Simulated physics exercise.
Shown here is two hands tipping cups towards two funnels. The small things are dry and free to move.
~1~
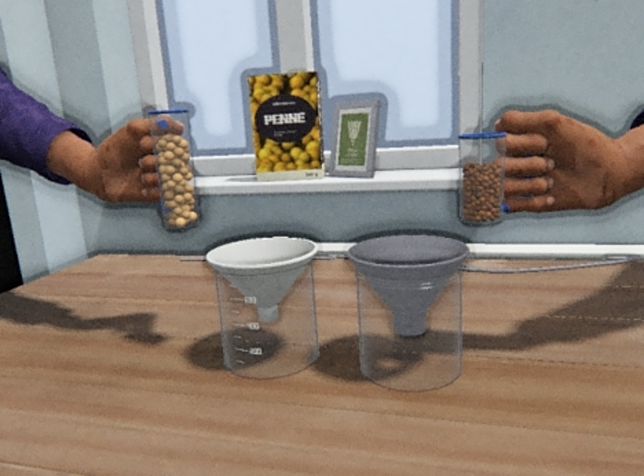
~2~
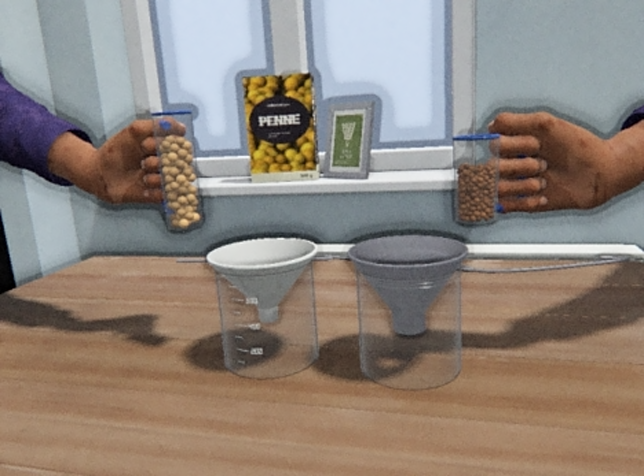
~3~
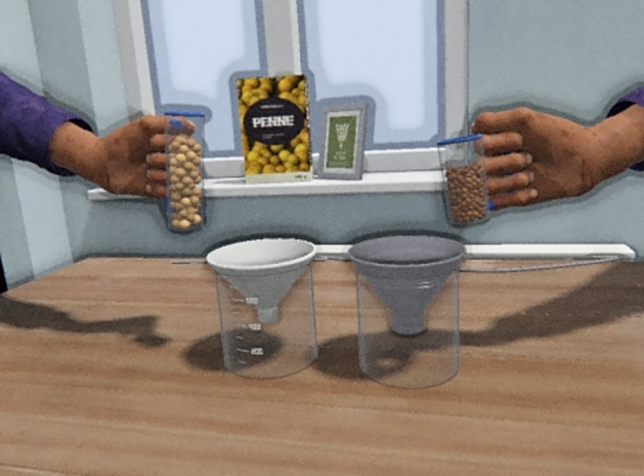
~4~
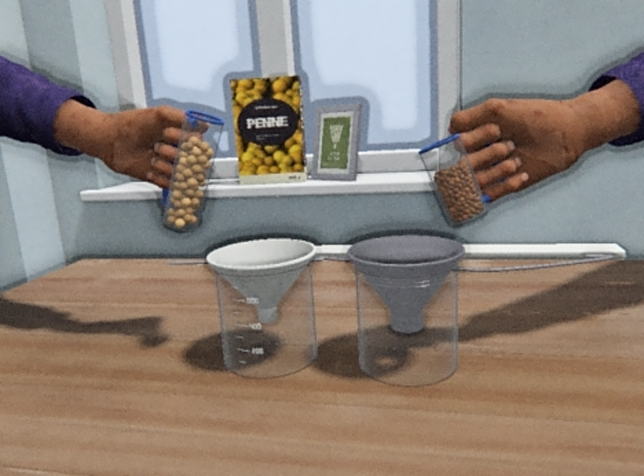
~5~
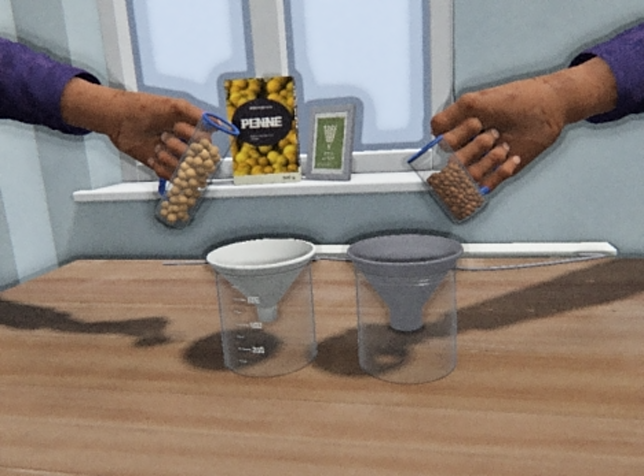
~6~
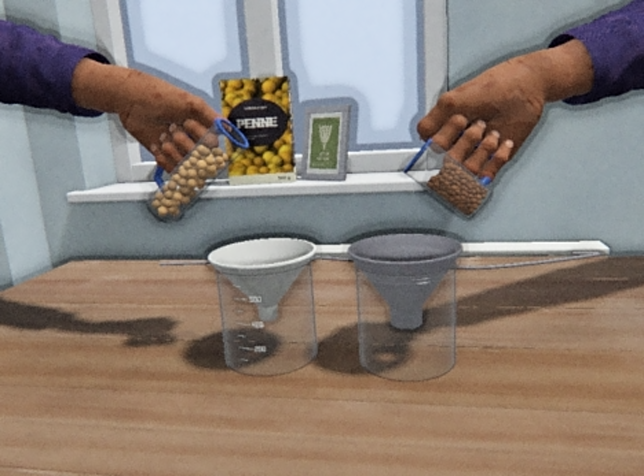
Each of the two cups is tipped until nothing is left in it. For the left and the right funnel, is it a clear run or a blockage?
Left: Plugs up; right: Stays open.
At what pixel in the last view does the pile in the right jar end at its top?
Roughly (439, 347).
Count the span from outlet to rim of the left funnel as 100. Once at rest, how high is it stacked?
Roughly 75 percent.
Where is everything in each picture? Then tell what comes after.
In the first picture, left funnel (263, 260), outlet at (269, 319), under two pieces wide; left cup (176, 171), holding round wooden beads; right funnel (408, 259), outlet at (410, 329), about 5 pieces wide; right cup (482, 179), holding cereal balls.
In the second picture, left cup (179, 172), upright; right cup (476, 180), upright.
In the third picture, left cup (185, 173), tipped 7°; right cup (465, 181), tipped 7°.
In the fourth picture, left cup (192, 173), tipped 21°; right cup (454, 181), tipped 21°.
In the fifth picture, left cup (195, 173), tipped 35°; right cup (449, 181), tipped 35°.
In the sixth picture, left funnel (263, 260), outlet at (269, 318); left cup (196, 173), tipped 50°; right funnel (405, 256), outlet at (406, 323); right cup (448, 181), tipped 50°.
Then, 0.34 s later than the last frame, left, every one still in the cup; right, every one still in the cup.
Then, 0.63 s later than the last frame, left, almost all still in the cup, about a tenth in or over the funnel; right, the larger part still in the cup, about a tenth in or over the funnel, just a few down in the jar.
Then, 0.89 s later than the last frame, left, roughly a third still in the cup, roughly two thirds in or over the funnel, just a few down in the jar; right, about a tenth still in the cup, roughly half in or over the funnel, roughly a third down in the jar.
When it is over, left, almost all stuck in the funnel, just a few down in the jar; right, every one down in the jar.
